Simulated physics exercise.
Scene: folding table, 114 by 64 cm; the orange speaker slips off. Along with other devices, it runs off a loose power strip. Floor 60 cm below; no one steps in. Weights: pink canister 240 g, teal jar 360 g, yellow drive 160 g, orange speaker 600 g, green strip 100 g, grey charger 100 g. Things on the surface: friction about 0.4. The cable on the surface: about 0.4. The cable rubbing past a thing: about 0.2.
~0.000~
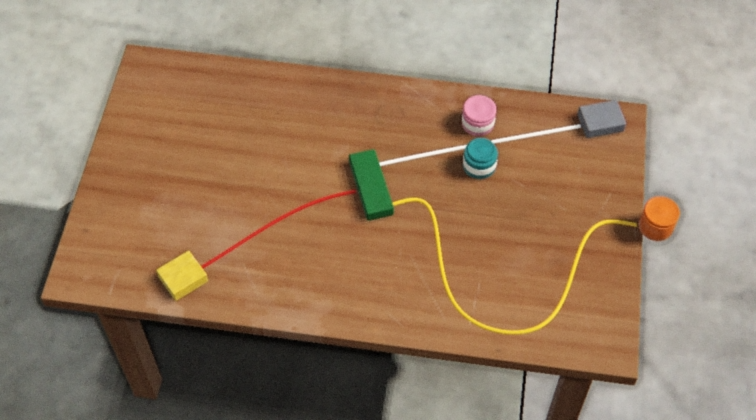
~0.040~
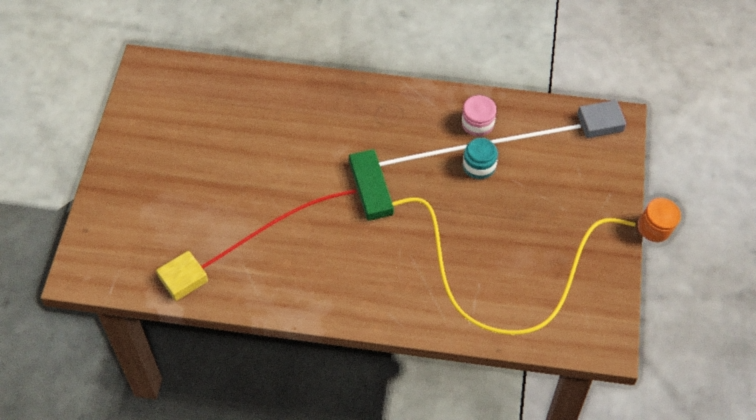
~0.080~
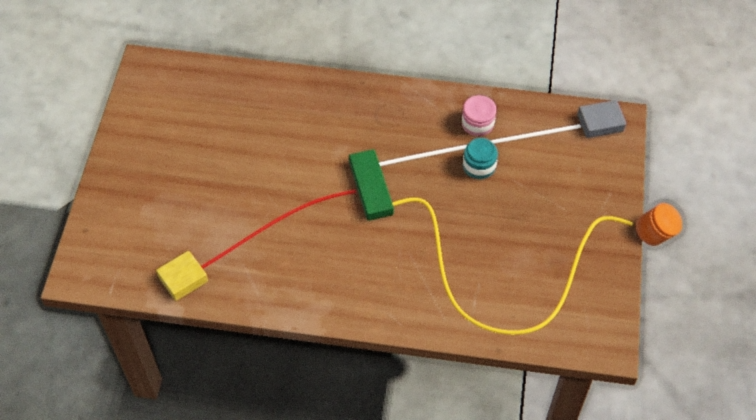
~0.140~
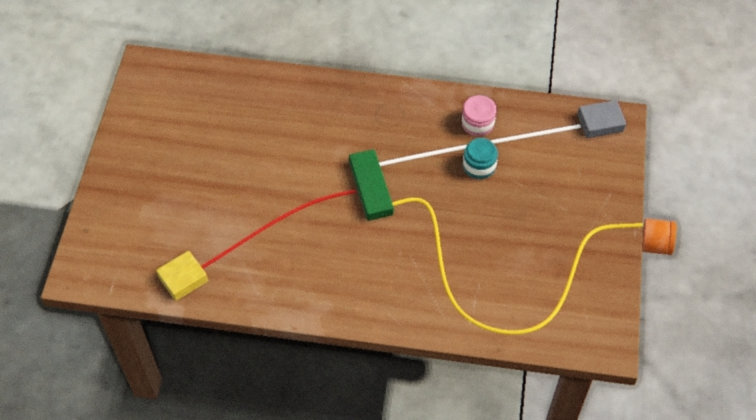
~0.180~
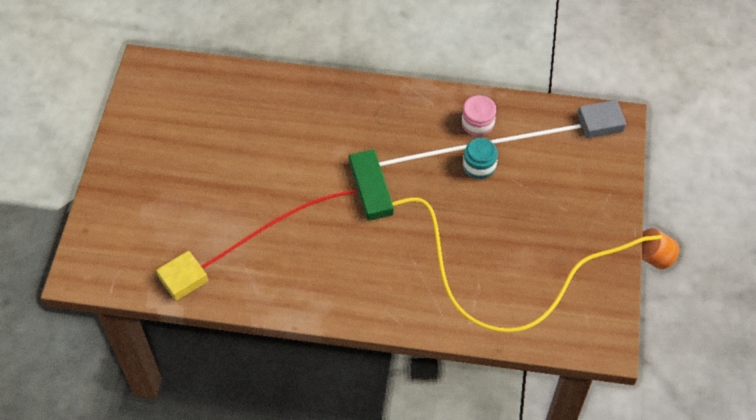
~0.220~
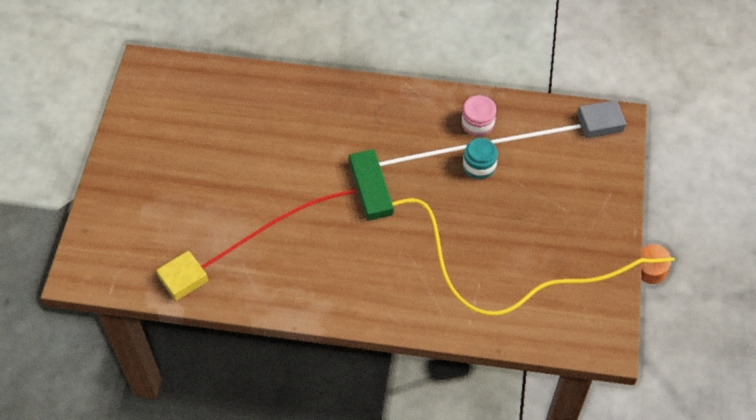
Orange speaker tipping over the right edge of a wooden table and dropping beside it, its yellow cable's curve pulling straighter behind.
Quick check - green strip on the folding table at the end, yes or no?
Yes, it stays put.
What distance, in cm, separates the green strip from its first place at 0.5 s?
Shift: Approx. 32 cm.
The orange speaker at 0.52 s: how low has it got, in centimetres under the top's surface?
Depth: About 55 cm.
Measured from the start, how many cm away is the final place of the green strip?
I'd put it at close to 40 cm.
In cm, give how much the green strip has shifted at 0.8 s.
Shift reading: Approx. 40 cm.
After 0.5 s, the strip's end of the yellow cable at (535, 268); green strip 31 cm off its start, yellow drive 25 cm off its start, grey charger 4 cm off its start.
After 0.8 s, the strip's end of the yellow cable at (578, 238); green strip 40 cm off its start, yellow drive 54 cm off its start, grey charger 10 cm off its start.
After 1.1 s, the strip's end of the yellow cable at (578, 238); green strip 40 cm off its start at (561, 250), yellow drive 58 cm off its start at (466, 198), grey charger 10 cm off its start at (556, 125).
After 1.4 s, the strip's end of the yellow cable at (578, 238); green strip 40 cm off its start, yellow drive 58 cm off its start, grey charger 10 cm off its start.
After 2.6 s, the strip's end of the yellow cable at (578, 238); green strip 40 cm off its start at (561, 250), yellow drive 58 cm off its start at (466, 198), grey charger 10 cm off its start at (556, 125), teal jar 3 cm off its start at (494, 156).
